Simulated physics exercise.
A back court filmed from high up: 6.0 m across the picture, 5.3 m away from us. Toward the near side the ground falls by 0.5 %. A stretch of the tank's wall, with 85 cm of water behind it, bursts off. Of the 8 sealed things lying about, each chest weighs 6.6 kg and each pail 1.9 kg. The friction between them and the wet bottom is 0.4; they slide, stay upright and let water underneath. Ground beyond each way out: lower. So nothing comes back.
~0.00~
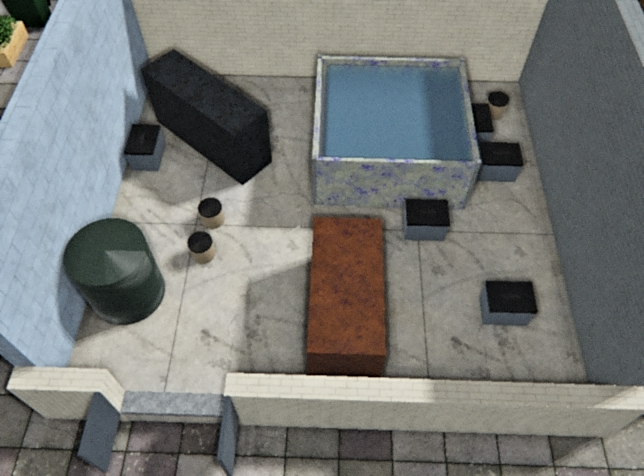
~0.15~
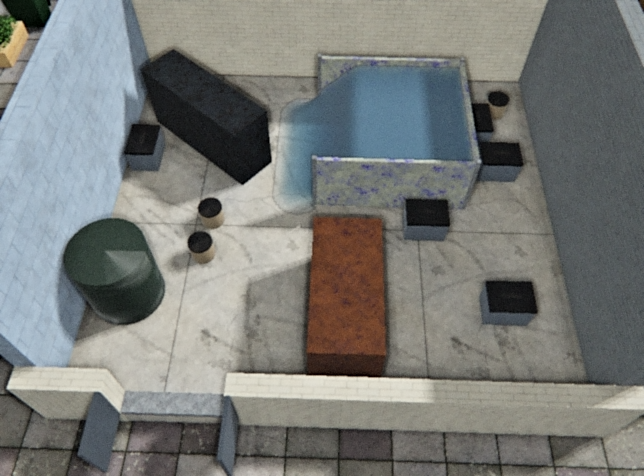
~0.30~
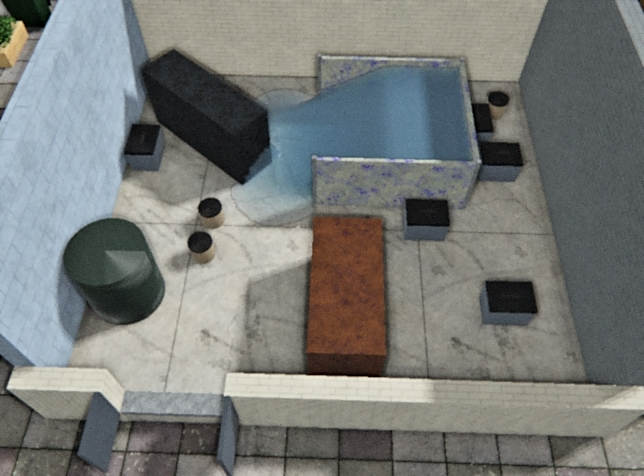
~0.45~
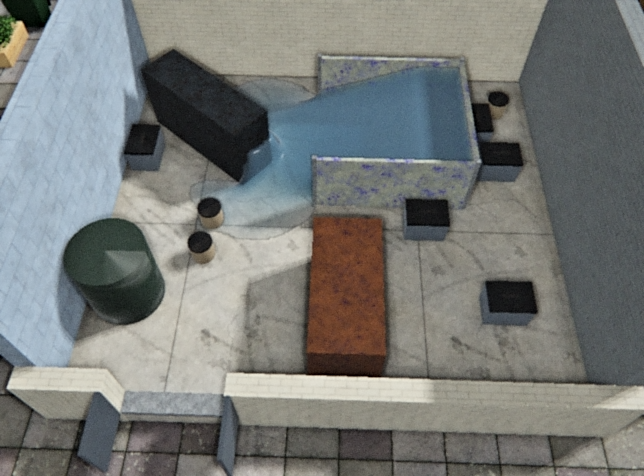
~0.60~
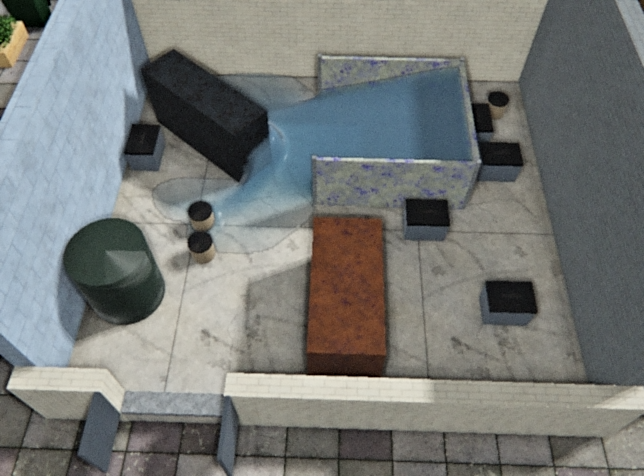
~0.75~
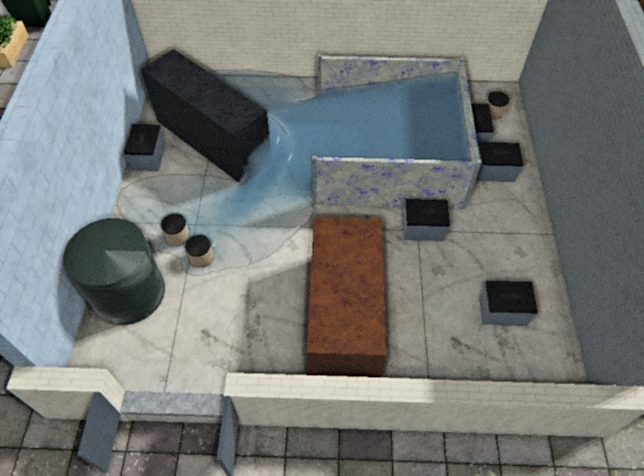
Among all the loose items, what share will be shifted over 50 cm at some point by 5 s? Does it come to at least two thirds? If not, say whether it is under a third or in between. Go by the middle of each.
It is a third to two thirds.
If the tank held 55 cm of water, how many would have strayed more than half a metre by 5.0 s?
Count under that change: 3.
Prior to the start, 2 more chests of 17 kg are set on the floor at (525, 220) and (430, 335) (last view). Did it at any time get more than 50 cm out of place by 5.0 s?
Listed in order, the answers are inside half a metre followed by inside half a metre.
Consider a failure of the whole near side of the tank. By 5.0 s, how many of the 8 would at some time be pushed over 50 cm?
Then 7.
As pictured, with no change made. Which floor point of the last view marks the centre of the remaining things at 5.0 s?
Roughly at (481, 198).
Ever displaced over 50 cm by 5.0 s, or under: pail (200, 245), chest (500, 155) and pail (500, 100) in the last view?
Result, in order: Overshooting / undershooting / overshooting.
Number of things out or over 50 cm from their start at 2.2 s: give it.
At that time I count 3.
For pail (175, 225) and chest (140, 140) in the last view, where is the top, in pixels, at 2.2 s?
Estimated pixels: (113, 198) and (173, 202).
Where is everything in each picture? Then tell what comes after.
A pail at (210, 207), on the bottom; a pail at (200, 241), on the bottom; 3.8 m2 under water; 0 of 8 have shifted, in the first picture.
A pail at (210, 207), on the bottom; a pail at (200, 241), on the bottom; 5.0 m2 under water; 0 of 8 have shifted, in the second picture.
A pail at (210, 207) rests on the ground; a pail at (200, 241) rests on the ground; 6.4 m2 under water; 0 of 8 have shifted, in the third picture.
A pail at (209, 207) rests on the ground; a pail at (200, 241) rests on the ground; 7.7 m2 under water; 0 of 8 have shifted, in the fourth picture.
A pail at (200, 210), on the bottom, 14 cm from its start; a pail at (200, 241), on the bottom; 8.9 m2 under water; 1 of 8 have shifted, in the fifth picture.
A pail at (173, 223), on the bottom, 52 cm from its start; a pail at (198, 245) rests on the ground, 6 cm from its start; 10.2 m2 under water; 2 of 8 have shifted, in the sixth picture.
After 1.1 s 2 of 8 are over 50 cm from their spots; 1 afloat.
After 2.2 s 3 of 8 are over 50 cm from their spots; 2 afloat.
After 3.5 s 3 of 8 are over 50 cm from their spots; 1 afloat.
After 5.0 s 4 of 8 are over 50 cm from their spots, and 4 have been at some point; 1 afloat.
